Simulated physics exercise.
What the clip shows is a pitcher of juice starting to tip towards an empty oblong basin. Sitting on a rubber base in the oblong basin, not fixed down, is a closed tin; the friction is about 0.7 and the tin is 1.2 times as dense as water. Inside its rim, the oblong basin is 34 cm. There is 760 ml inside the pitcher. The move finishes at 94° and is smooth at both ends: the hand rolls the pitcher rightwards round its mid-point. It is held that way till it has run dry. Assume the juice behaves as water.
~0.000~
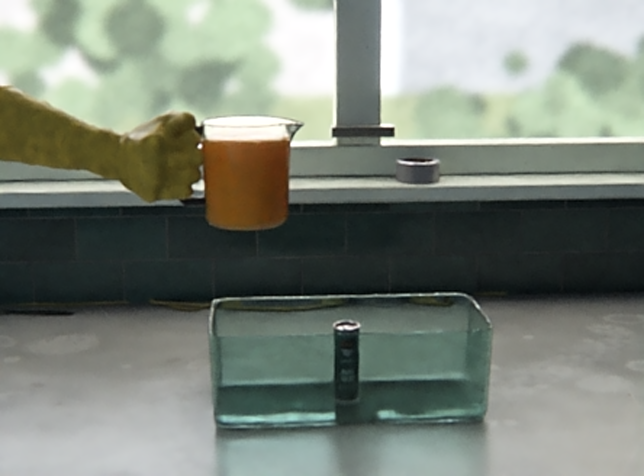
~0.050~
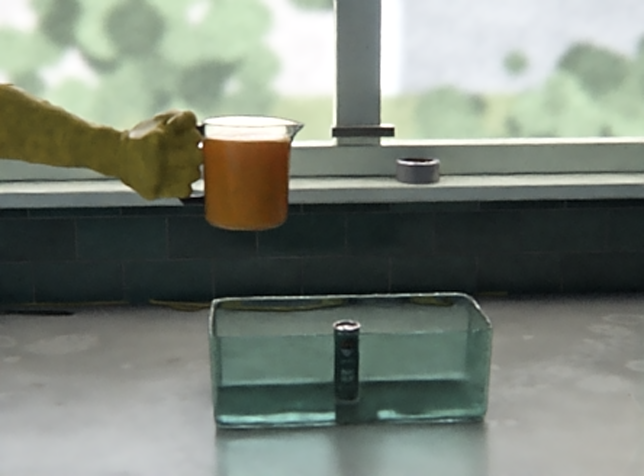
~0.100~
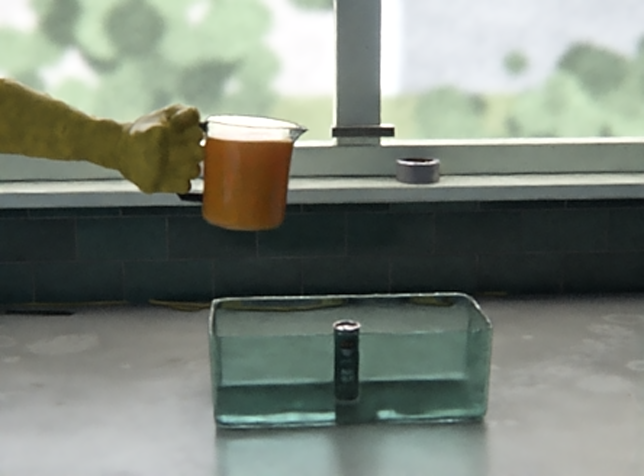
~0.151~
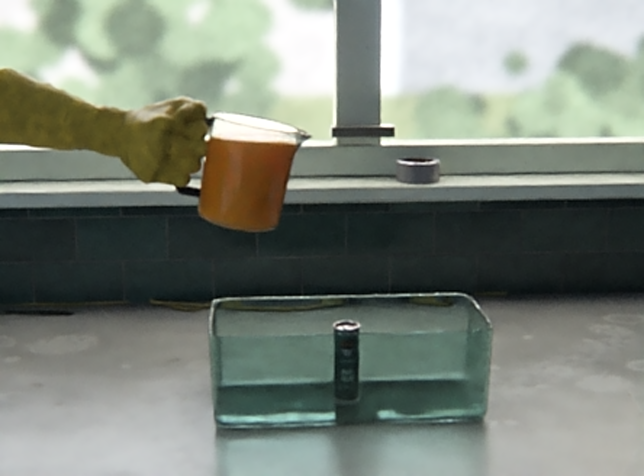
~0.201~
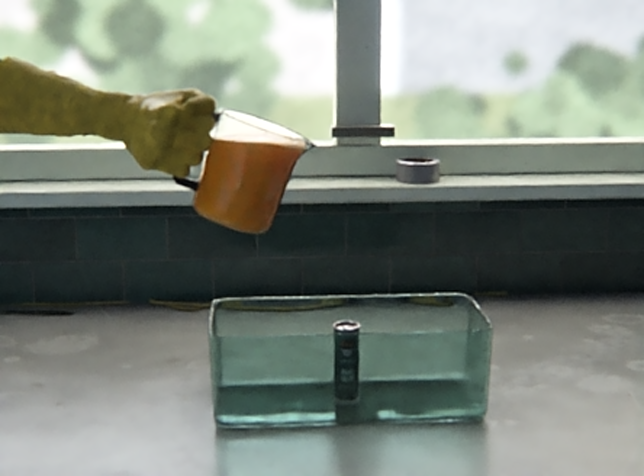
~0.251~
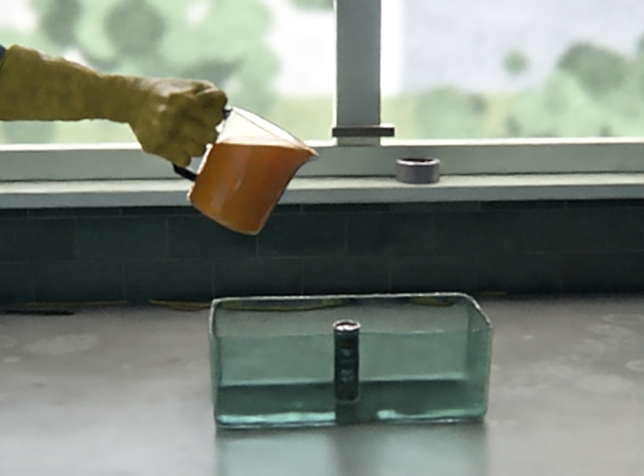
A yellow-gloved hand at the left holds a glass pitcher of orange-brown juice upright, then rolls it steadily rightwards, the juice shifting towards the spout. Below it, an oblong, green-tinted glass basin sits on a grey counter with a small dark tin standing upright in its middle. Seen from the front by a still camera, the room has dark tiles, a pale window with blurred greenery, and a small grey ring on the sill.
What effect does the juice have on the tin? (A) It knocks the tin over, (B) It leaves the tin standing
B, it leaves the tin standing.
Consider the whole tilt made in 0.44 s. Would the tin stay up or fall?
The tin stays balanced.
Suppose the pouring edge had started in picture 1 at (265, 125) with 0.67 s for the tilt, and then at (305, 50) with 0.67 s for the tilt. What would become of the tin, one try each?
Try 1: Tipped over; try 2: Still standing.
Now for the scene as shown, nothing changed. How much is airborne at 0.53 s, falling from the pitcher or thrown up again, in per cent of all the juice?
26 per cent.
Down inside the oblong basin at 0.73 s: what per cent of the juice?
Some 48 per cent.
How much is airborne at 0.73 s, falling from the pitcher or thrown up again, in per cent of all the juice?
Around 24 percent of the liquid.
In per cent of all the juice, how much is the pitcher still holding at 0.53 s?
Portion remaining: Approx. 66 per cent.
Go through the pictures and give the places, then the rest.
In the first picture, it leans 0°; its right rim is at (304, 122); the juice meets the walls at (204, 137) and (290, 136); the oblong basin's rim runs from (211, 319) to (481, 313); the tin's top is at (346, 329).
In the second picture, it leans 1°; its right rim is at (305, 124); the juice meets the walls at (204, 136) and (290, 137).
In the third picture, it leans 5°; its right rim is at (308, 128); the juice meets the walls at (207, 135) and (292, 138).
In the fourth picture, it leans 11°; its right rim is at (313, 135); the juice meets the walls at (209, 136) and (297, 140).
In the fifth picture, it leans 19°; its right rim is at (317, 144); the juice meets the walls at (209, 148) and (305, 142).
In the sixth picture, it leans 29°; its right rim is at (321, 156); the juice meets the walls at (207, 157) and (315, 147).
After 0.53 s the tilt is 84° and 66 per cent is still to pour; the tin stands where it began.
After 0.73 s the tilt is 94° and 27 per cent is still to pour; the tin stands where it began.
After 0.94 s the tilt is 94° and 9 per cent is still to pour; the tin stands where it began.
After 1.17 s the tilt is 94° and 3 per cent is still to pour; the tin stands where it began.
In the end the tin stands where it began.
